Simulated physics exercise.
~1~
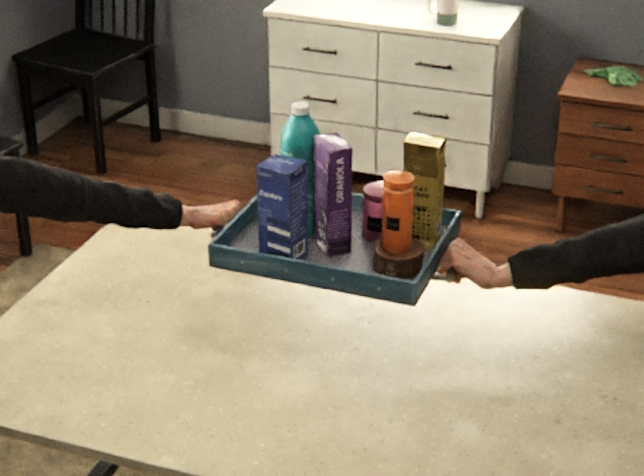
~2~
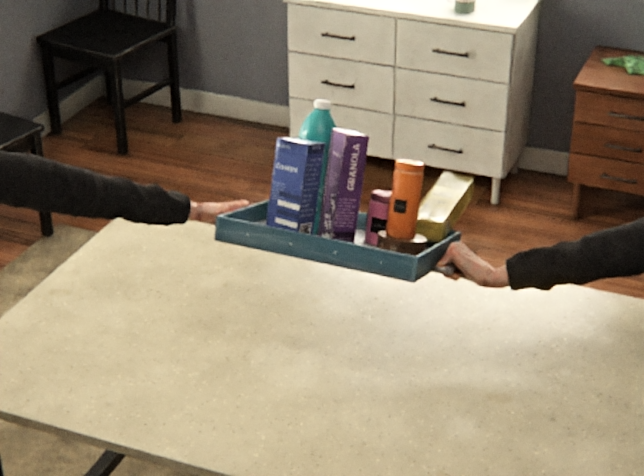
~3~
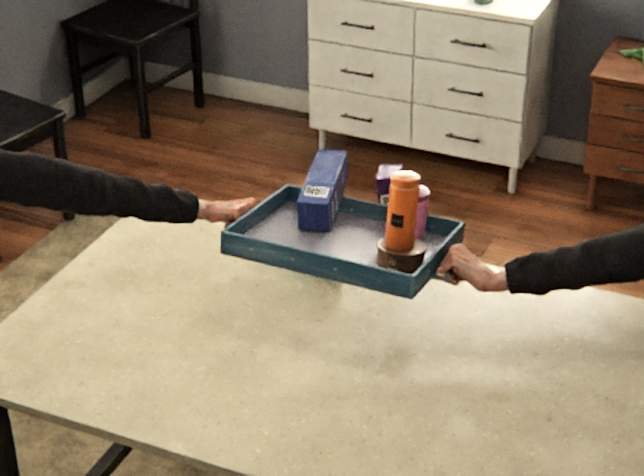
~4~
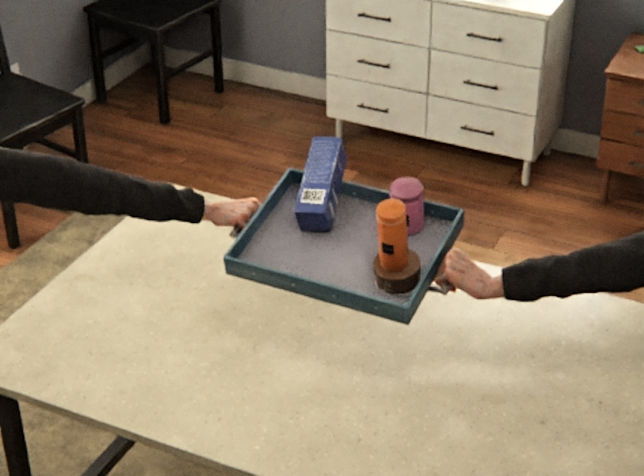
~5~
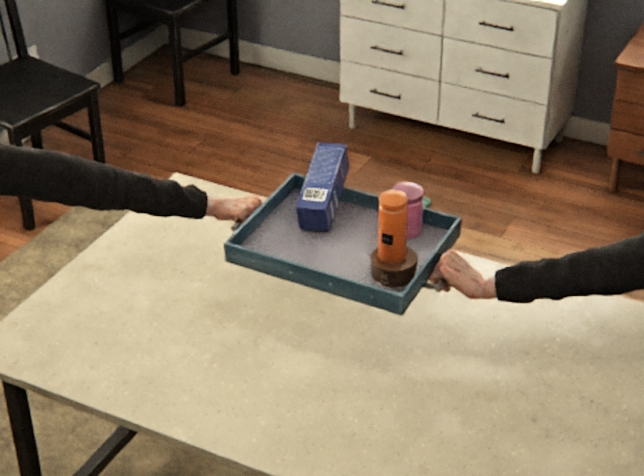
A hand-held tray tips back and forth, losing three containers and leaving a blue carton toppled.
